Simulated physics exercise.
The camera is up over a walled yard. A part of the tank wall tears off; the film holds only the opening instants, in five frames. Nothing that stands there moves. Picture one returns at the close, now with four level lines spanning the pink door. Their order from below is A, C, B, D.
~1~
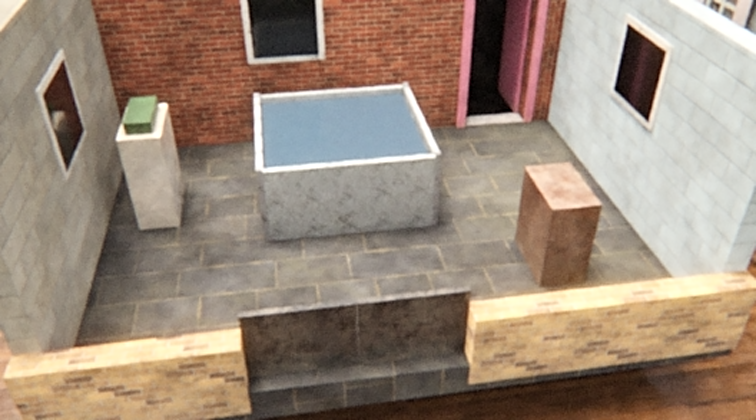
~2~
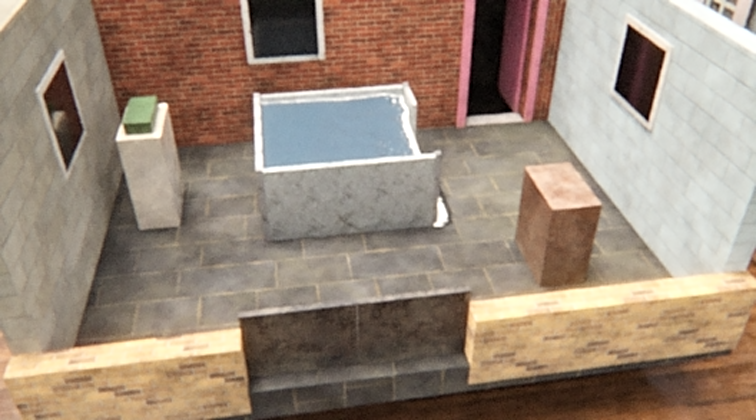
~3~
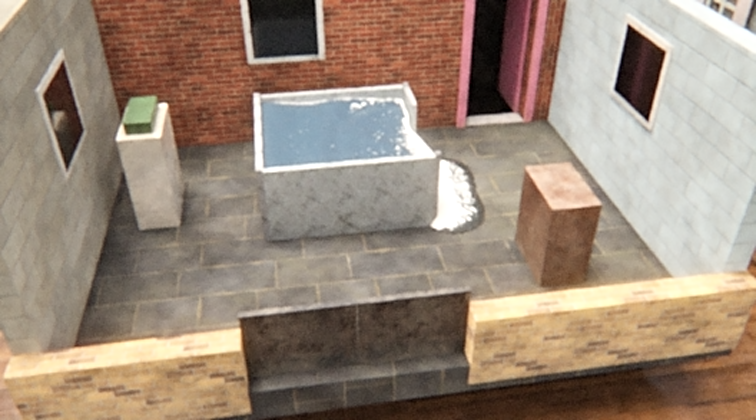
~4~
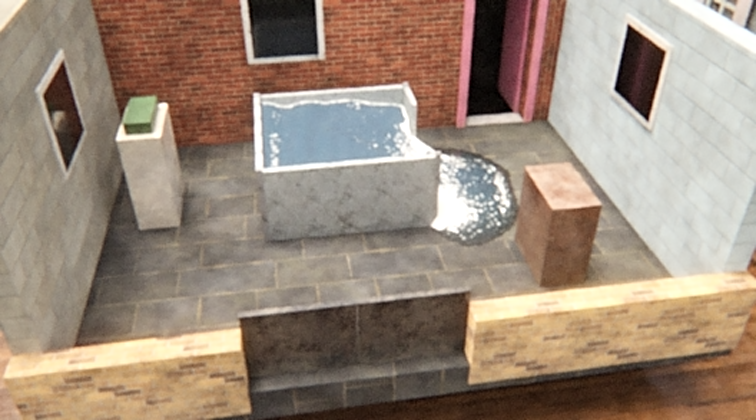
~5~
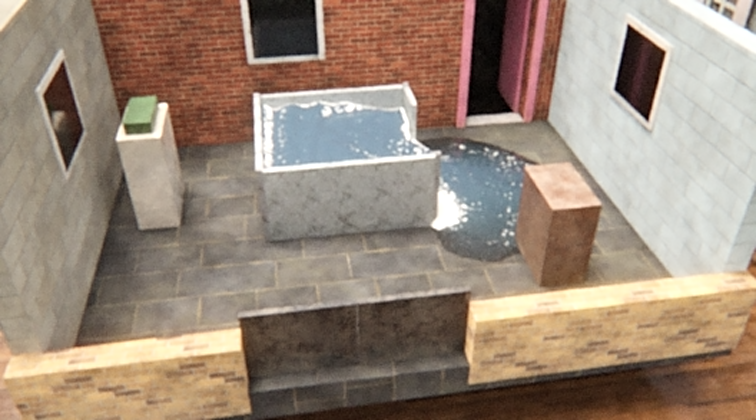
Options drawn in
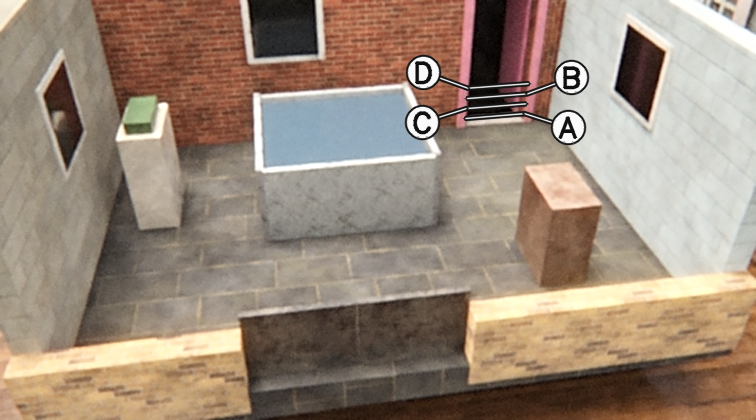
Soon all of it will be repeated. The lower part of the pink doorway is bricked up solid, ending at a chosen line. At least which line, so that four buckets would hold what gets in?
The limit is C.
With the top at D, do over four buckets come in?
No.
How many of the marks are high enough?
Three.
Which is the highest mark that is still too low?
Mark A.
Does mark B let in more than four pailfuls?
No, that is safe.
In white, A at (495, 116); B at (497, 96); C at (496, 106); D at (498, 85); from the bottom up A, C, B, D.
With A, about 14 bucketfuls get in.
With B, nothing gets over.
With C, a bucket or two gets in.
With D, nothing gets over.
